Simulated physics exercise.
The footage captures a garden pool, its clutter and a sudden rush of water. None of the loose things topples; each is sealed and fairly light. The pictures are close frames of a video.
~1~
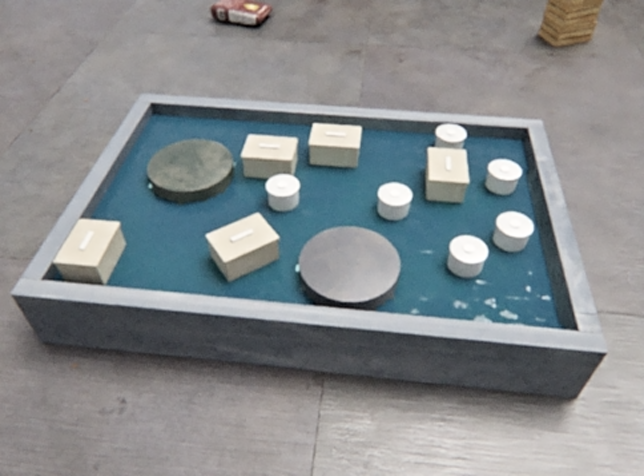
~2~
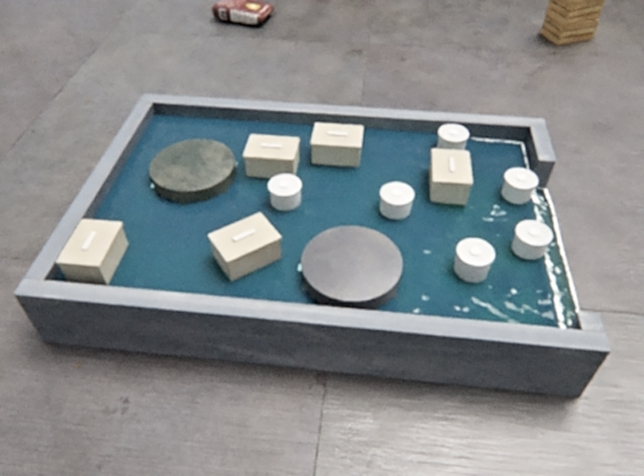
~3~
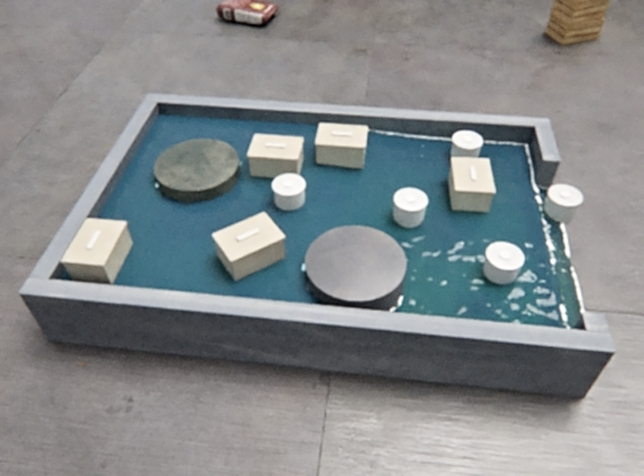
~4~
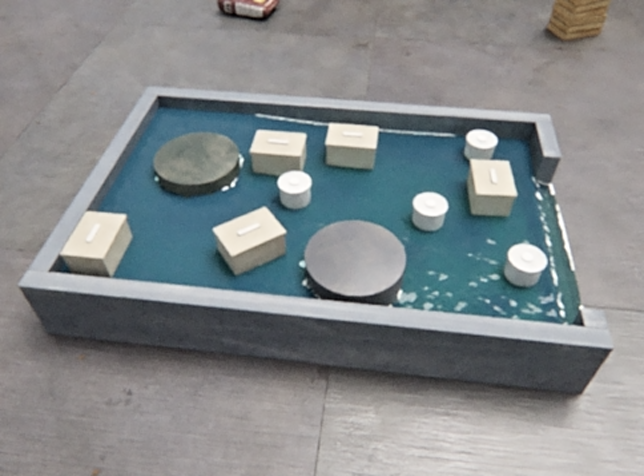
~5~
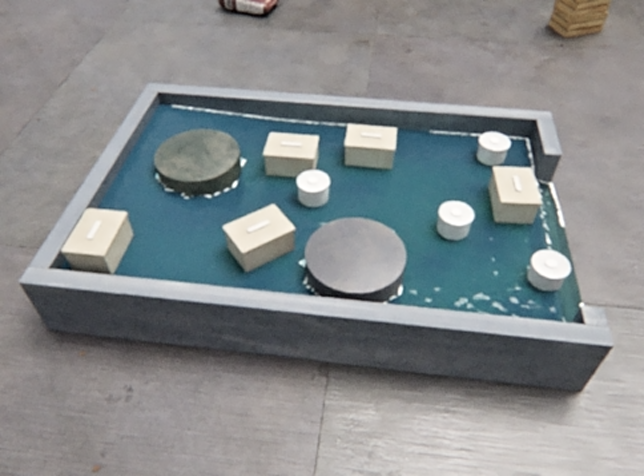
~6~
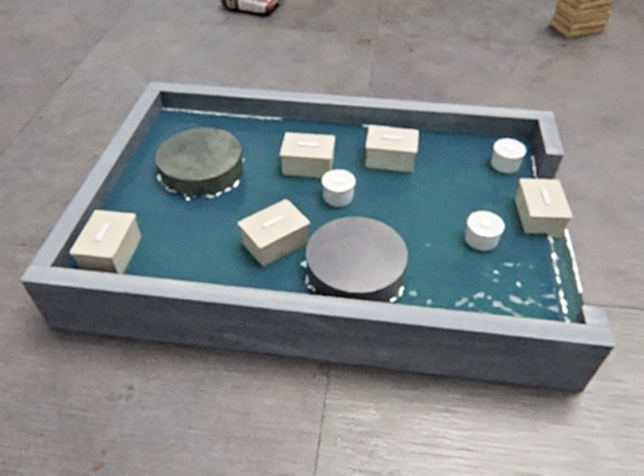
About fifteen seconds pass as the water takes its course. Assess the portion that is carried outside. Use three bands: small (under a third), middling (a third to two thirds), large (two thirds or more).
Large.
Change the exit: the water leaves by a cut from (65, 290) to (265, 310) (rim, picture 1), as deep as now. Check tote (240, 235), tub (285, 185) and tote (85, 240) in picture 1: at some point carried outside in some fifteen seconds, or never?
Note - 1: Escaped; 2: Escaped; 3: Escaped.
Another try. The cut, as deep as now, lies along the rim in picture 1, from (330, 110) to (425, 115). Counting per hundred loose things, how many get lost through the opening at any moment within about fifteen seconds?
By my count, 70 percent.
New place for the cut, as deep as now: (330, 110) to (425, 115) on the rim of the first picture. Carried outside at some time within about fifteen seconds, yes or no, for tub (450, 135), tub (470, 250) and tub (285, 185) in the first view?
One by one as named: Gets away, doesn't escape and gets away.
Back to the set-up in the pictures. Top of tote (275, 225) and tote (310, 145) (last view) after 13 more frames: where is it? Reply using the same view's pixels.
I'd say close to (486, 204) and close to (464, 175).
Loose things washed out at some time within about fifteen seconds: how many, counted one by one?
I make it 10 of them.
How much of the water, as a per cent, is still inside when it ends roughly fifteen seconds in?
Estimate: About 40 %.
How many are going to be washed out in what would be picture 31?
I make it 10.
A moment on, 5 of 11 are out; 6 afloat.
Next, 8 of 11 are out; 3 afloat.
Later, 10 of 11 are out; 1 afloat.
In the end, 10 of 11 are out; 1 afloat.
